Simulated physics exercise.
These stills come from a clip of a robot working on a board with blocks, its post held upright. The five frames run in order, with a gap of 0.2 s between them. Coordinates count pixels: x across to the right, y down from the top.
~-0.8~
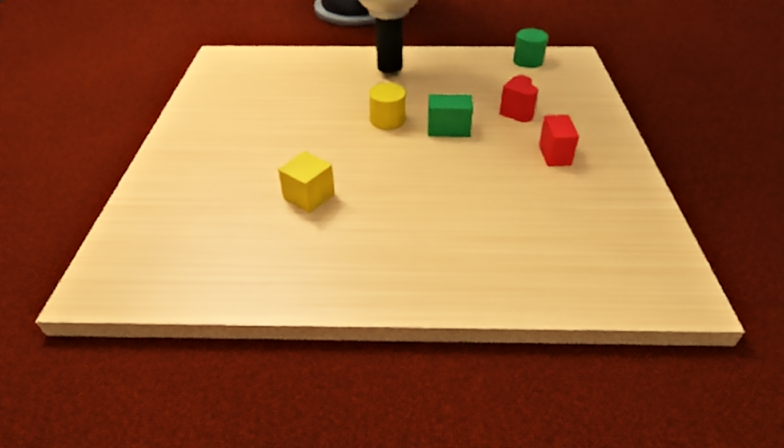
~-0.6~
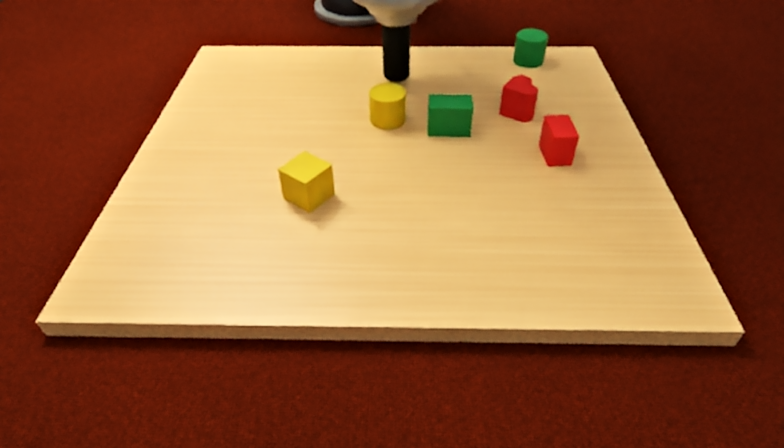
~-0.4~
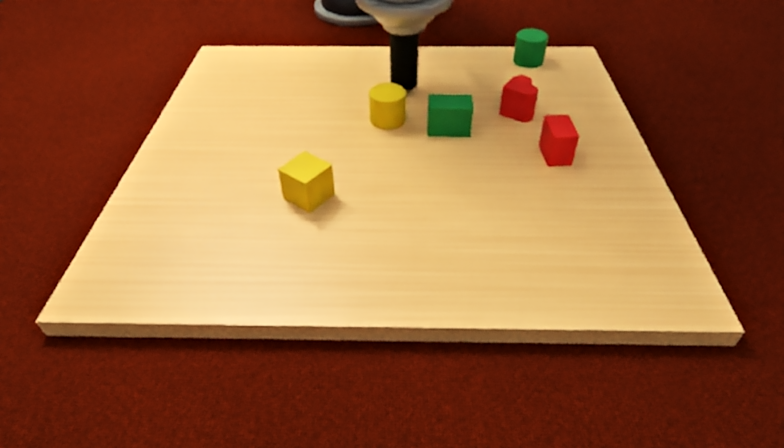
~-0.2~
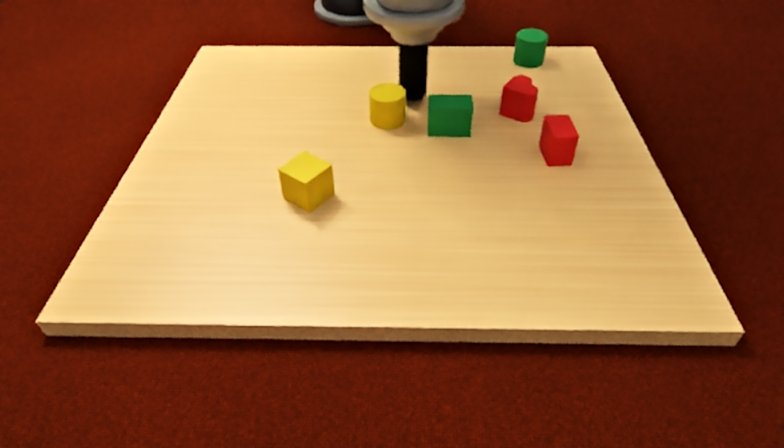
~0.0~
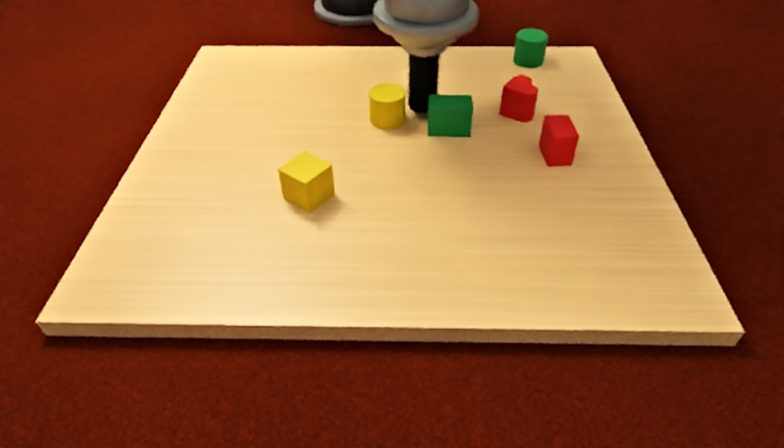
A black post hanging from a robot arm moves over a pale wooden board on a dark red surface, seen from a raised, fixed view at the front. A yellow cylinder and green block sit near the upper middle, a yellow cube lower left, and two red blocks and a green cylinder to the right. The post slides steadily forward and slightly right between the yellow cylinder and green block, while the blocks stay still.
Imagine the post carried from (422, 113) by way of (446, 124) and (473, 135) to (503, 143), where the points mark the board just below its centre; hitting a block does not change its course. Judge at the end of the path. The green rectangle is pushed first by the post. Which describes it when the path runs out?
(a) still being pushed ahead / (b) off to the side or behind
Option b.
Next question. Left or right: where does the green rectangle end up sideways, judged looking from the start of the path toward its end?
The right-hand side.
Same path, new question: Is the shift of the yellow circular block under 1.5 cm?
Yes
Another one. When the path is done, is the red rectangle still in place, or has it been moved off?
Right where it was.
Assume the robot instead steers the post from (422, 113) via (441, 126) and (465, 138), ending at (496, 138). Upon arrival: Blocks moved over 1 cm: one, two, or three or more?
There will be one block displaced.
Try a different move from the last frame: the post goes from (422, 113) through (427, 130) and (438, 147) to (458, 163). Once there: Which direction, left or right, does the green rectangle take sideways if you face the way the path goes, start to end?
Shifts left.
On the path given first. One third of the way, post at (447, 118); green rectangle at (465, 110), turned 25° anticlockwise.
Two thirds of the way, post at (474, 129); green rectangle at (489, 122).
At the end, post at (504, 137); yellow circular block in place; green rectangle at (499, 130), turned 15° clockwise; red rectangle in place.
